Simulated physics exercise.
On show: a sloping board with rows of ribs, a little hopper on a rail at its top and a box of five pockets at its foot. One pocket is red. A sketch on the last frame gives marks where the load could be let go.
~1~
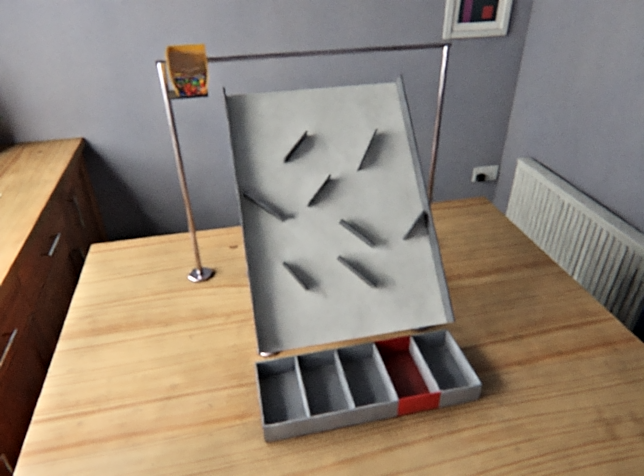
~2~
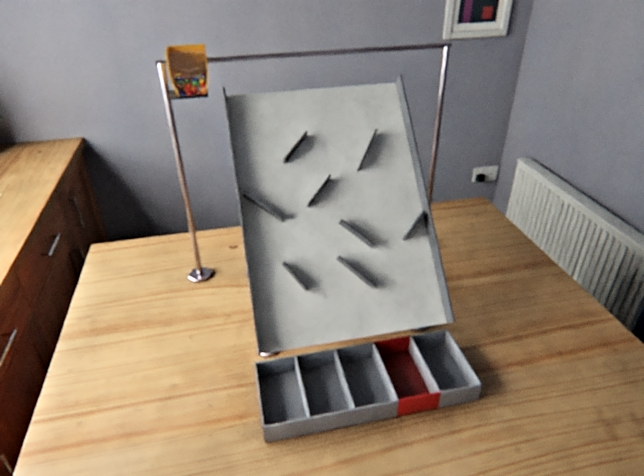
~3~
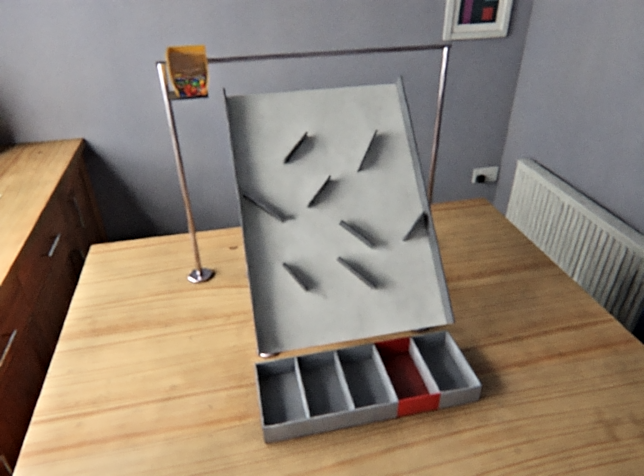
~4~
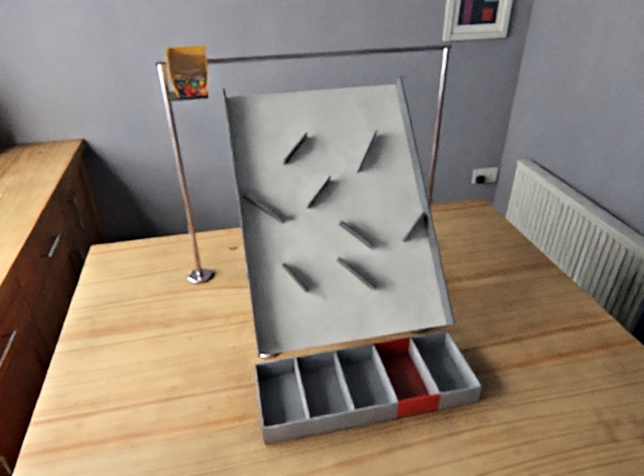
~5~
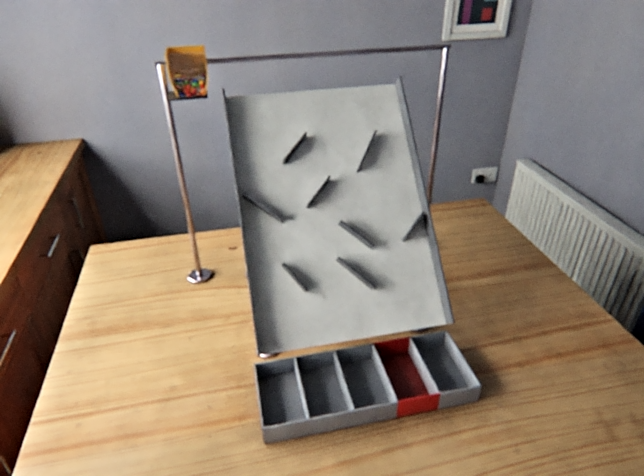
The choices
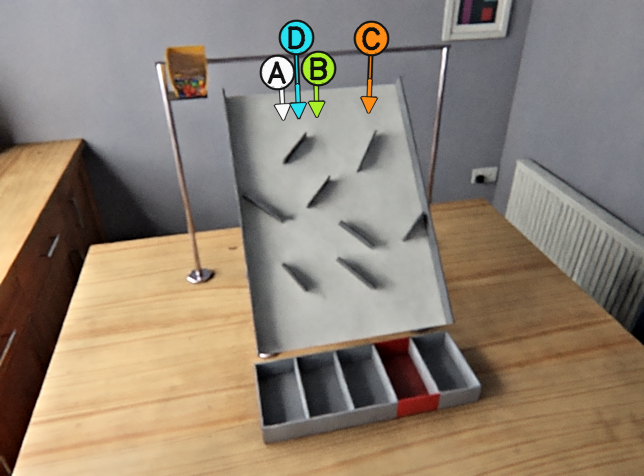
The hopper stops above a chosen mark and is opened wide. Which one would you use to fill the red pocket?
Go for C.
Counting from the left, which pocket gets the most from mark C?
The fourth.
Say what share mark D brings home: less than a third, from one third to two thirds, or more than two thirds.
Mark D gives less than a third.
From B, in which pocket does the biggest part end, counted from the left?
It is the fifth one.
On the marked copy, mark A meets the board at (283, 114); mark B meets the board at (316, 111); mark C meets the board at (368, 106); mark D meets the board at (298, 112).
With A, about a tenth in the red pocket, almost all in other pockets.
With B, not one piece in the red pocket, almost all in other pockets.
With C, roughly half in the red pocket, roughly a third in other pockets, about a tenth held on the board.
With D, just a few in the red pocket, almost all in other pockets, just a few held on the board.
